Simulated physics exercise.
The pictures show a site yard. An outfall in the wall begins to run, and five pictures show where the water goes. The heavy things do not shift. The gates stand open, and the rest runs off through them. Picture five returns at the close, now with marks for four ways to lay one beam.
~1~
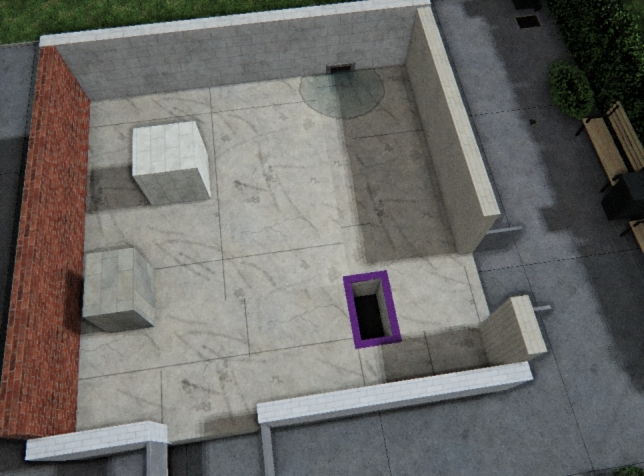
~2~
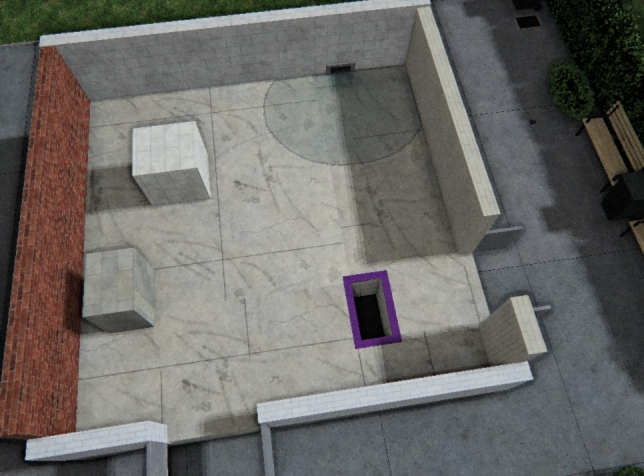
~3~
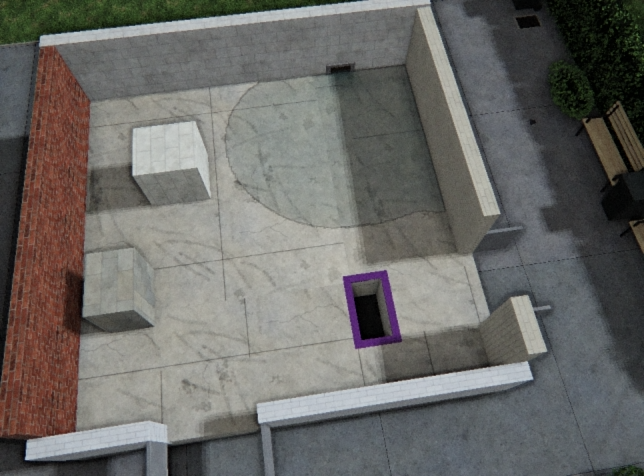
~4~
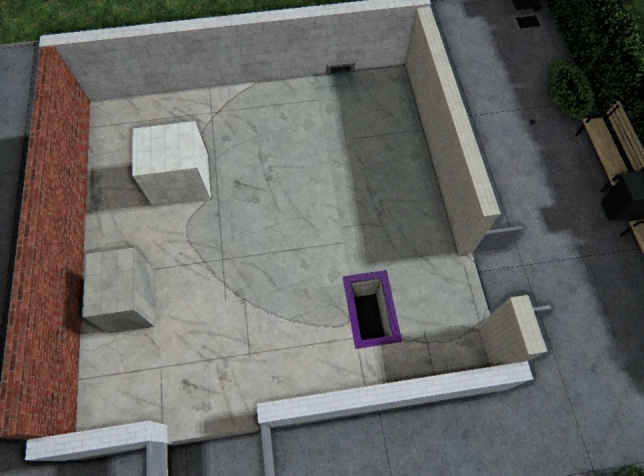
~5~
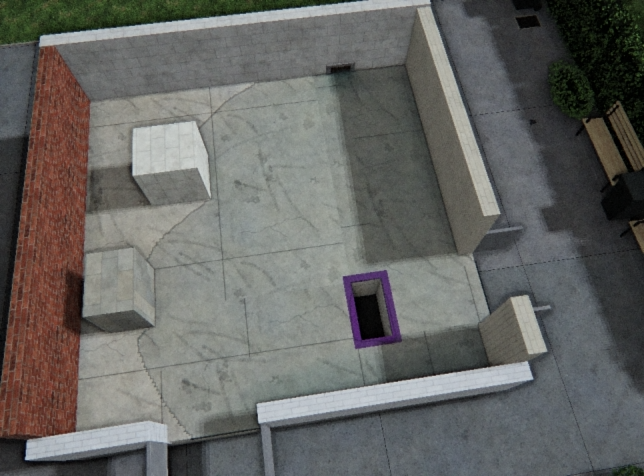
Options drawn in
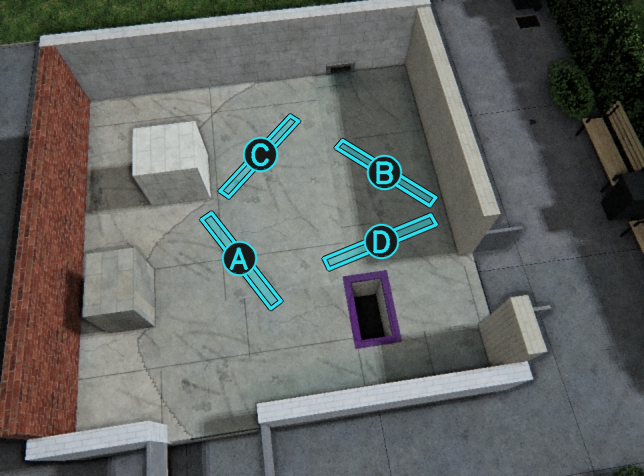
The clip opens on a walled yard with two pale blocks and a purple-rimmed gully, a small wet patch lying below an opening in the back wall. The patch spreads outward across the pale floor, reaches the gully, then extends around the blocks toward the brick wall and the front gaps.
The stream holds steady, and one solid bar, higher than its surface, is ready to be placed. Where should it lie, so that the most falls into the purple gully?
It is A.
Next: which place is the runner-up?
That would be C.
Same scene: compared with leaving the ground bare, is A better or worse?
Better.
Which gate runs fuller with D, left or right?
The left one.
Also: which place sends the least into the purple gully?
D.
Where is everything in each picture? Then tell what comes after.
In the first frame, outfall at (340, 68); purple gully at (371, 308); open gate at (216, 417); open gate at (468, 289); front seen at (369, 107), 4 % of the ground wet; purple gully still dry.
In the second frame, front seen at (401, 147), 14 % of the ground wet; purple gully still dry.
In the third frame, front seen at (436, 202), 29 % of the ground wet; purple gully still dry.
In the fourth frame, front seen at (452, 330), 53 % of the ground wet; purple gully taking water.
In the fifth frame, front seen at (168, 357), 73 % of the ground wet; purple gully taking water.
On the marked copy, A from (206, 216) to (275, 304); B from (339, 144) to (432, 201); C from (224, 194) to (294, 118); D from (326, 263) to (433, 219).
With A, about 57 % of the stream goes into the purple gully, about 43 % out by the gates.
With B, about 29 % of the stream goes into the purple gully, about 69 % out by the gates.
With C, about 40 % of the stream goes into the purple gully, about 60 % out by the gates.
With D, about 16 % of the stream goes into the purple gully, about 84 % out by the gates.
